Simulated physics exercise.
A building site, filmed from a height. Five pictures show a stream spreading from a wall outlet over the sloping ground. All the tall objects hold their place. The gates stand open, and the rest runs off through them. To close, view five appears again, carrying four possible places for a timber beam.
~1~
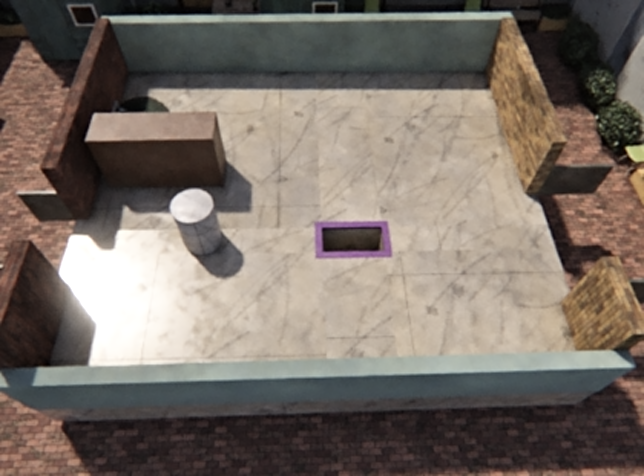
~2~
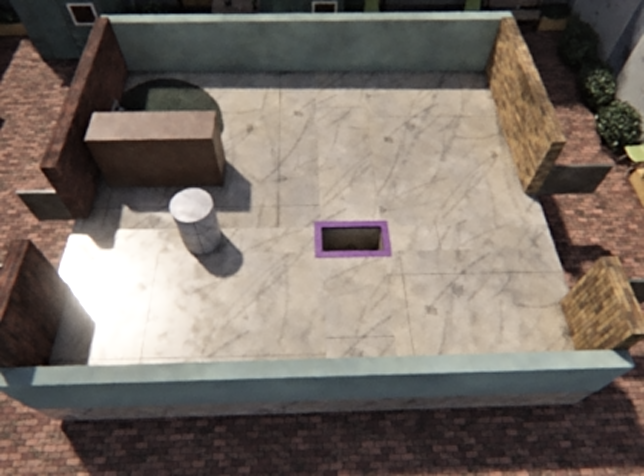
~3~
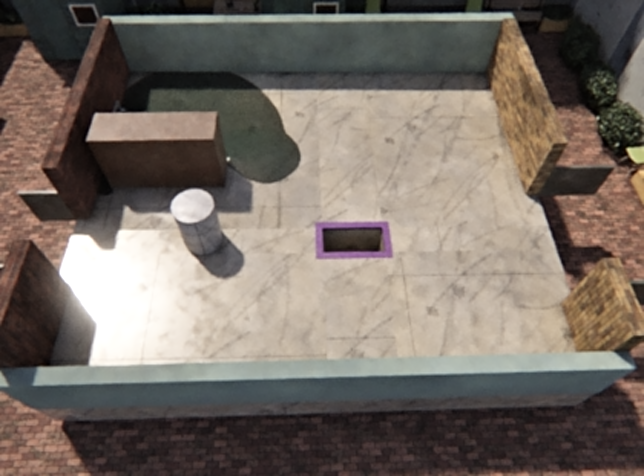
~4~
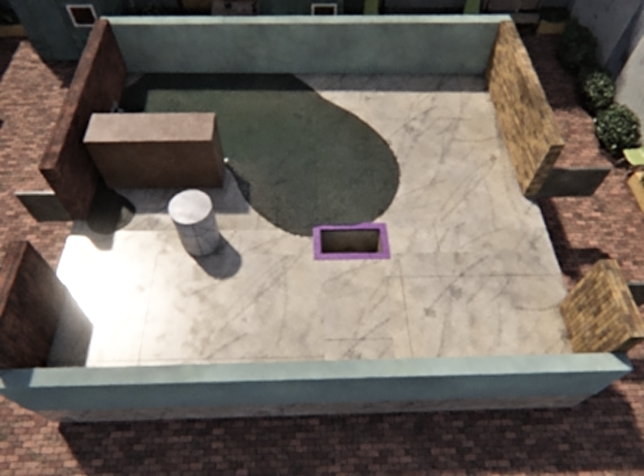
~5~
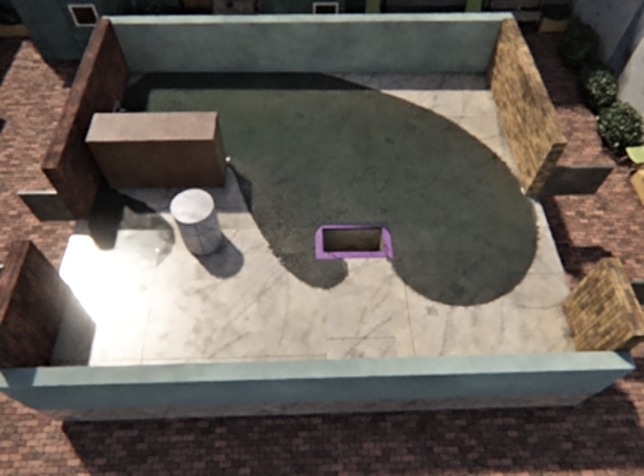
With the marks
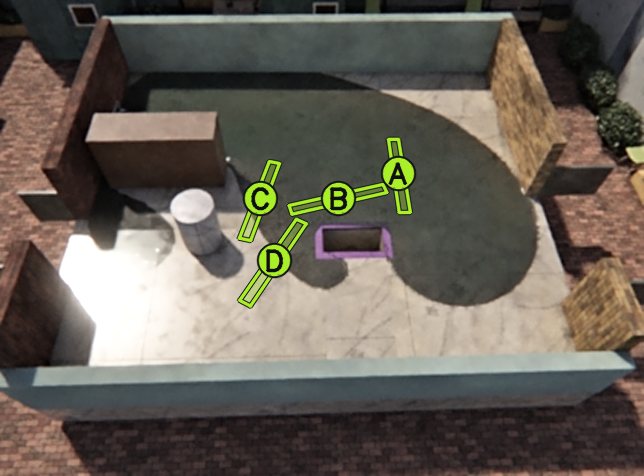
Dark water spread out from behind the brown block at the upper left, crept across the pale walled floor toward the right, then curled around the purple-edged pit and started running into it.
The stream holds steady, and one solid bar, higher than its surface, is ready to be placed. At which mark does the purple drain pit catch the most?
A beats the others.
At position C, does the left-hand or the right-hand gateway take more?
More leaves on the right.
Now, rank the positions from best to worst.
Best to worst: A, D, C, B.
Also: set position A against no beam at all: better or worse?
Position A is better.
On the marked copy, A from (404, 212) to (393, 139); B from (290, 209) to (384, 188); C from (245, 239) to (274, 162); D from (245, 303) to (301, 221).
With A, about 48 % of the stream goes into the purple drain pit, about 50 % out by the gates.
With B, next to none of the stream goes into the purple drain pit, about 95 % out by the gates.
With C, about 10 % of the stream goes into the purple drain pit, about 86 % out by the gates.
With D, about 20 % of the stream goes into the purple drain pit, about 77 % out by the gates.
